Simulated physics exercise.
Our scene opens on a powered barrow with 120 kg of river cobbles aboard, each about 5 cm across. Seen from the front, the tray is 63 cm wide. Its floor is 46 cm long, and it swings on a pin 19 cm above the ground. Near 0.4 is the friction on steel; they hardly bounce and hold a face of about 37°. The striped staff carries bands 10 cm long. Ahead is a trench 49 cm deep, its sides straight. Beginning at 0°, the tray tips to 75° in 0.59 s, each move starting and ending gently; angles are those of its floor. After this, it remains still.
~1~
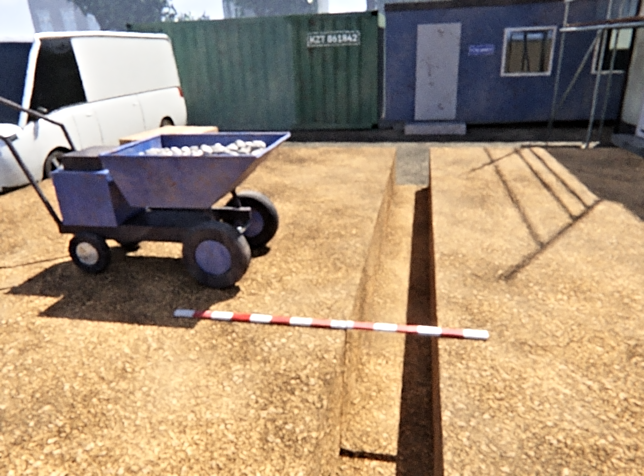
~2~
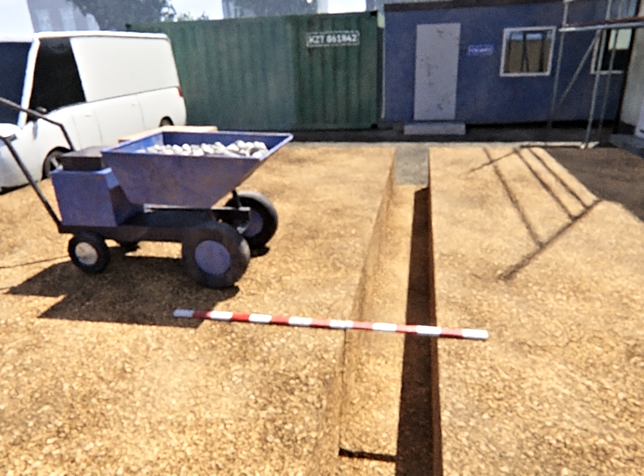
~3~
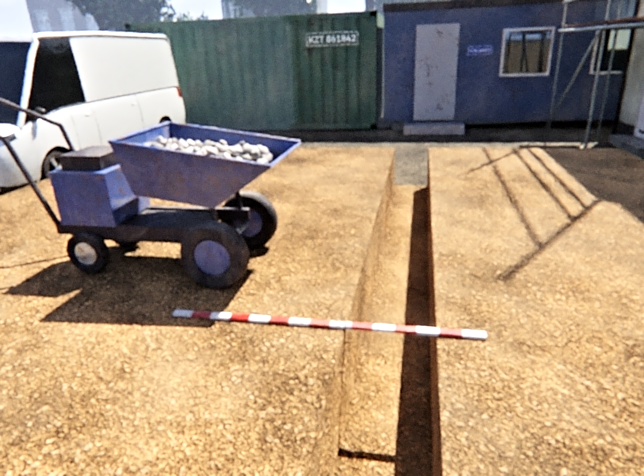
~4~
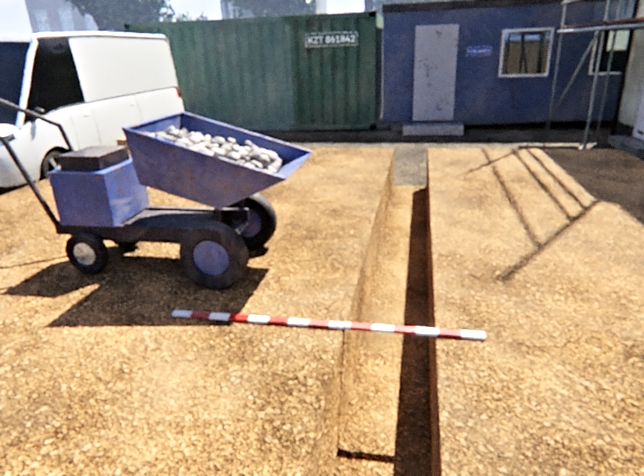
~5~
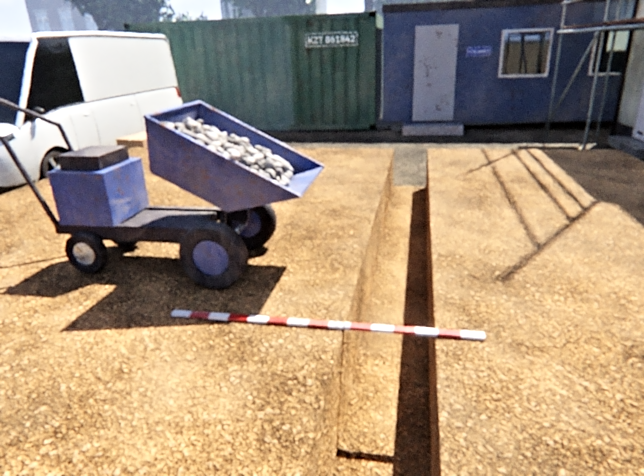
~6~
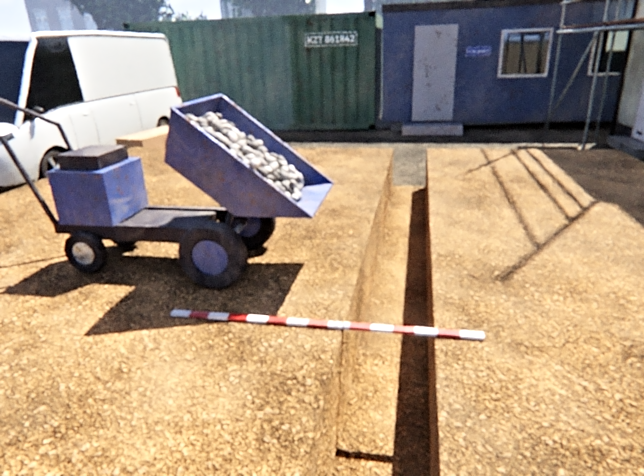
A blue tray full of pale, rounded stones tilted steadily steeper on a small wheeled cart, its right-hand lip dropping toward a narrow trench while the cart stayed put beside a red-and-white striped pole.
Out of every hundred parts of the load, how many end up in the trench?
Close to 73 in a hundred.
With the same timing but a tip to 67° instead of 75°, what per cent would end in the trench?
It would be near 90 per cent.
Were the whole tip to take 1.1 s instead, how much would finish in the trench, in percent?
Something close to 60 per cent.
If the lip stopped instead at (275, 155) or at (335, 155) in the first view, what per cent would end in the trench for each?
Close to 95 percent in the first case, 60 percent in the second.
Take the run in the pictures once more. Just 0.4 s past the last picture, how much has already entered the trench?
By then, around 25 percent.
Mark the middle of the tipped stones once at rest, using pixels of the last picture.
I'd point to around (397, 337).
Then, 0.1 s after the last picture the floor is at 63°, 100 % in the tray; the foremost stones are at (324, 228).
Then, 0.4 s after the last picture the floor is at 75°, 66 % in the tray, 9 % short of the trench, 25 % in the trench; the foremost stones are at (413, 299).
Then, 0.7 s after the last picture the floor is at 75°, 21 % in the tray, 10 % short of the trench, 67 % in the trench, 1 % past the trench; the foremost stones are at (461, 310).
Then, 2.7 s after the last picture the floor is at 75°, 16 % in the tray, 11 % short of the trench, 73 % in the trench, 1 % past the trench; the foremost stones are at (509, 312).
